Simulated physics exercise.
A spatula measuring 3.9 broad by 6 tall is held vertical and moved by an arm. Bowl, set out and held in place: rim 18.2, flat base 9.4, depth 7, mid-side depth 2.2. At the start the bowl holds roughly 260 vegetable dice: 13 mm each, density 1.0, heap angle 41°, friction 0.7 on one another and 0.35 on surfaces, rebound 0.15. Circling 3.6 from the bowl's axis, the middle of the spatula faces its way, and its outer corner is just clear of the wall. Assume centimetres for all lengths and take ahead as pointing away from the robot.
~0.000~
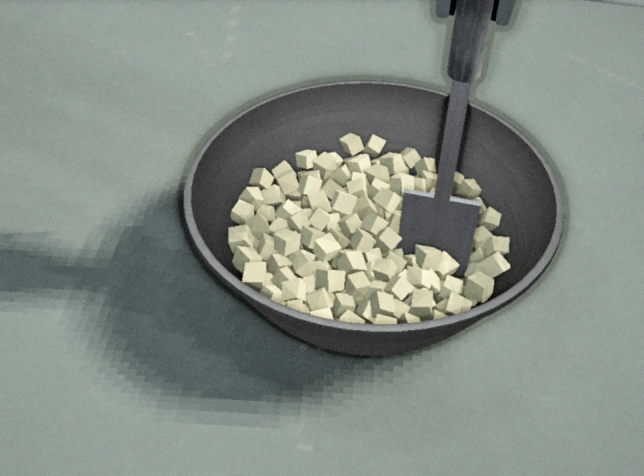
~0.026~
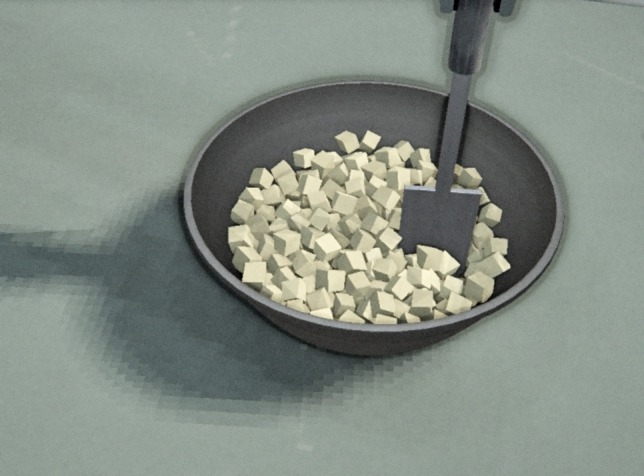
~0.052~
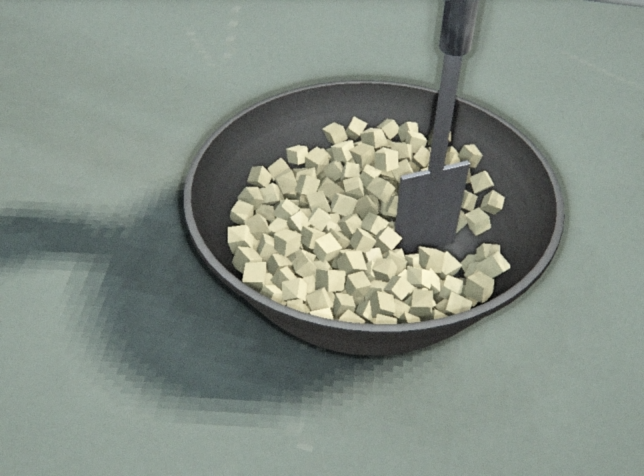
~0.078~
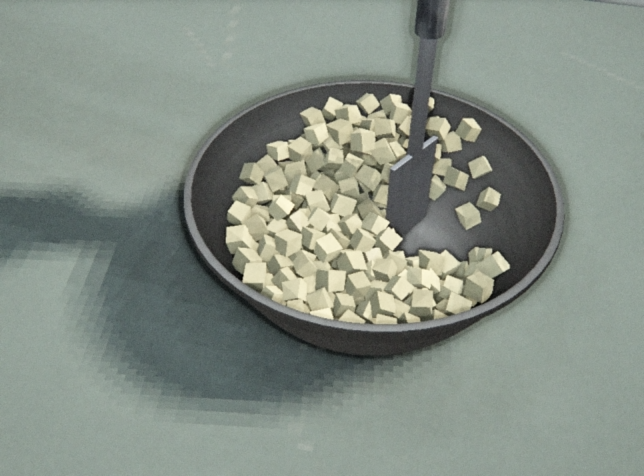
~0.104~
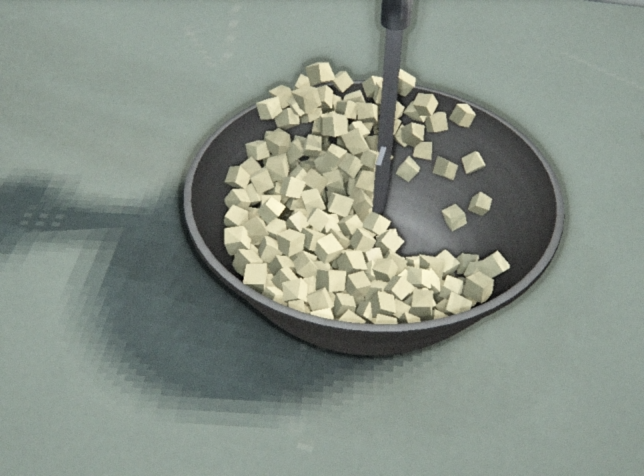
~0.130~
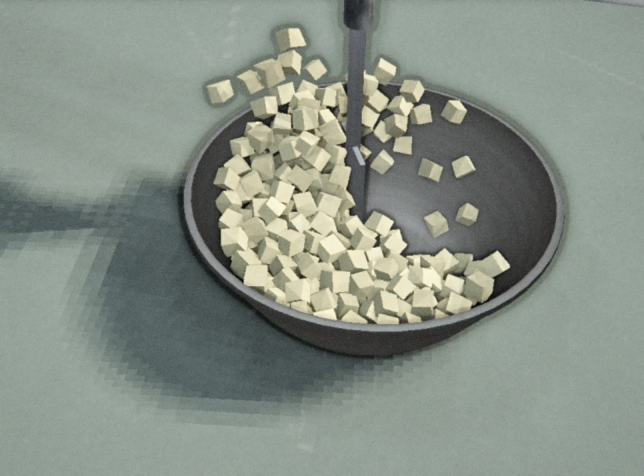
Spatula on a mechanical arm sweeping leftward through a dark bowl of pale cubes, pushing them up over the far rim.
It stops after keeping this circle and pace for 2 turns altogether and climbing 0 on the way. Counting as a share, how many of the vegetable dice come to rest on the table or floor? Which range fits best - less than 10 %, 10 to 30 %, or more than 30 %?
The range that fits is more than 30 %.
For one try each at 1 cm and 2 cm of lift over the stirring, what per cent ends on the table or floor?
Close to 45 percent and close to 40 percent.
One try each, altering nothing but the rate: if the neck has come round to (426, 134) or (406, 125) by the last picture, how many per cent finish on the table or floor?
Well, about 20 percent the first time and about 25 percent the second.
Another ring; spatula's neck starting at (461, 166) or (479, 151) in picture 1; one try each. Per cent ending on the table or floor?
60 and 60 per cent.
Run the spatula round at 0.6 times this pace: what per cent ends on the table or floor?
That gives some 25 percent.
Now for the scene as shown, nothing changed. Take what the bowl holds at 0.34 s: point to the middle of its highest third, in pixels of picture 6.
Near (491, 207).
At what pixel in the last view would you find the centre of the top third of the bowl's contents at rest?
Close to (448, 199).
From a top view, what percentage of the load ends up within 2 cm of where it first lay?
That comes to some 5 per cent.
By 0.34 s, 351° round, highest piece 10 above the table; 195 in the bowl, 24 on the table or floor, 46 in flight or on the tool.
By 0.56 s, 222° round, highest piece 9 above the table; 160 in the bowl, 86 on the table or floor, 19 in flight or on the tool.
By 0.87 s, 0° round, highest piece 7 above the table; 147 in the bowl, 118 on the table or floor.
By 1.57 s, 0° round, highest piece 7 above the table; 147 in the bowl, 118 on the table or floor.
Final count, 147 in the bowl, 118 on the table or floor. That is 45 % on the table or floor.
